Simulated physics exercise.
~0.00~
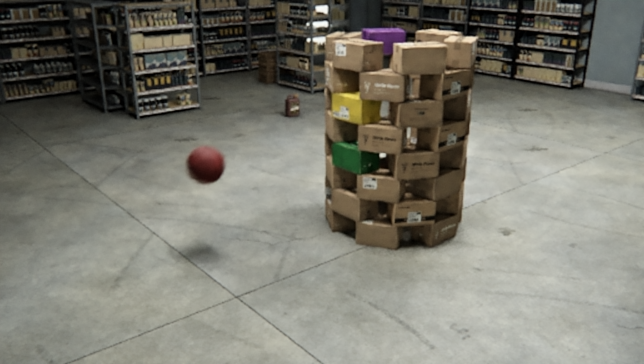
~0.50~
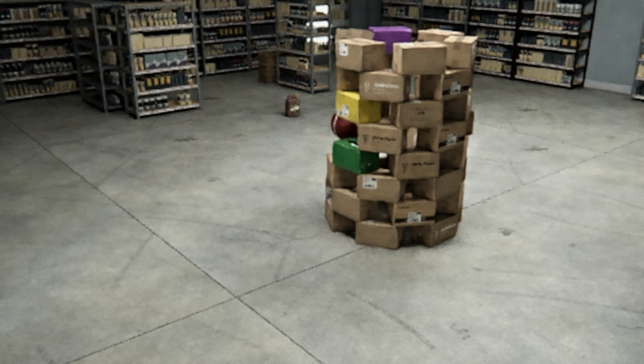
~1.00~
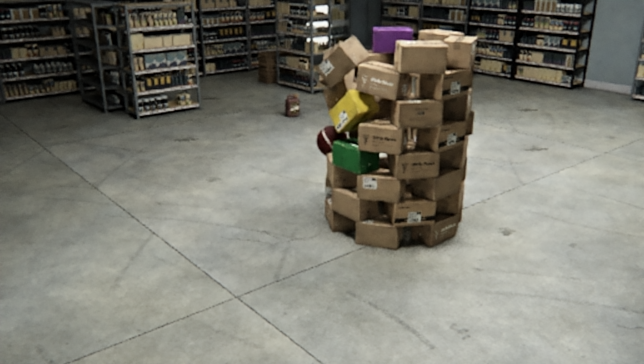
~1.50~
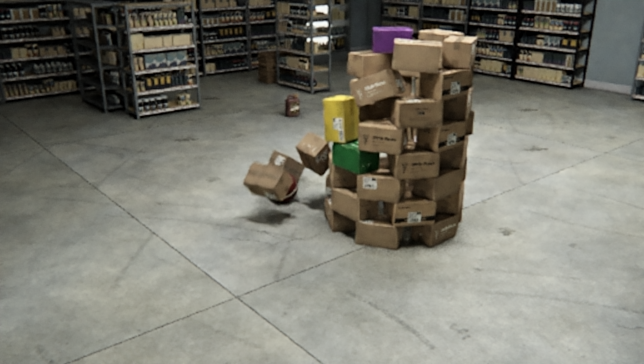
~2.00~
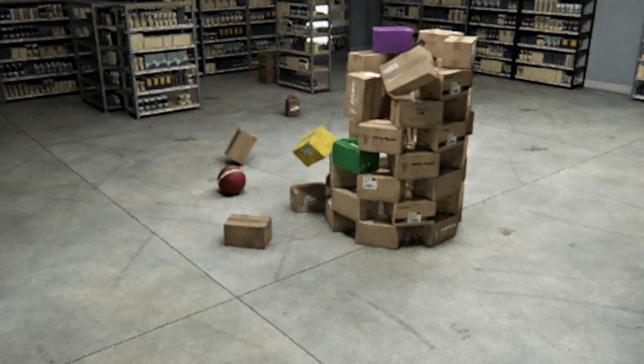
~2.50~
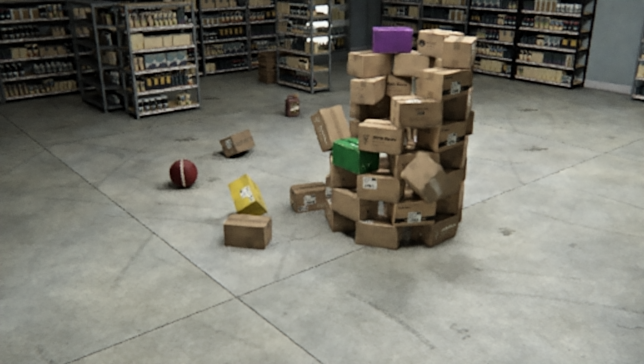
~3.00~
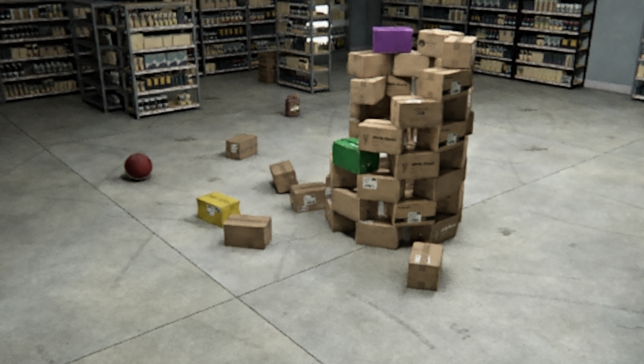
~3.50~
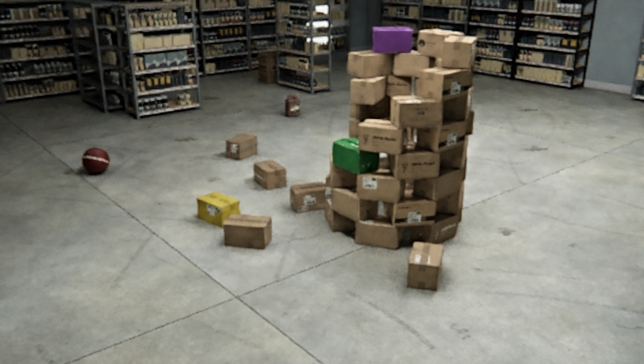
A tower of cardboard boxes loses several to a striking ball, which rolls away left.
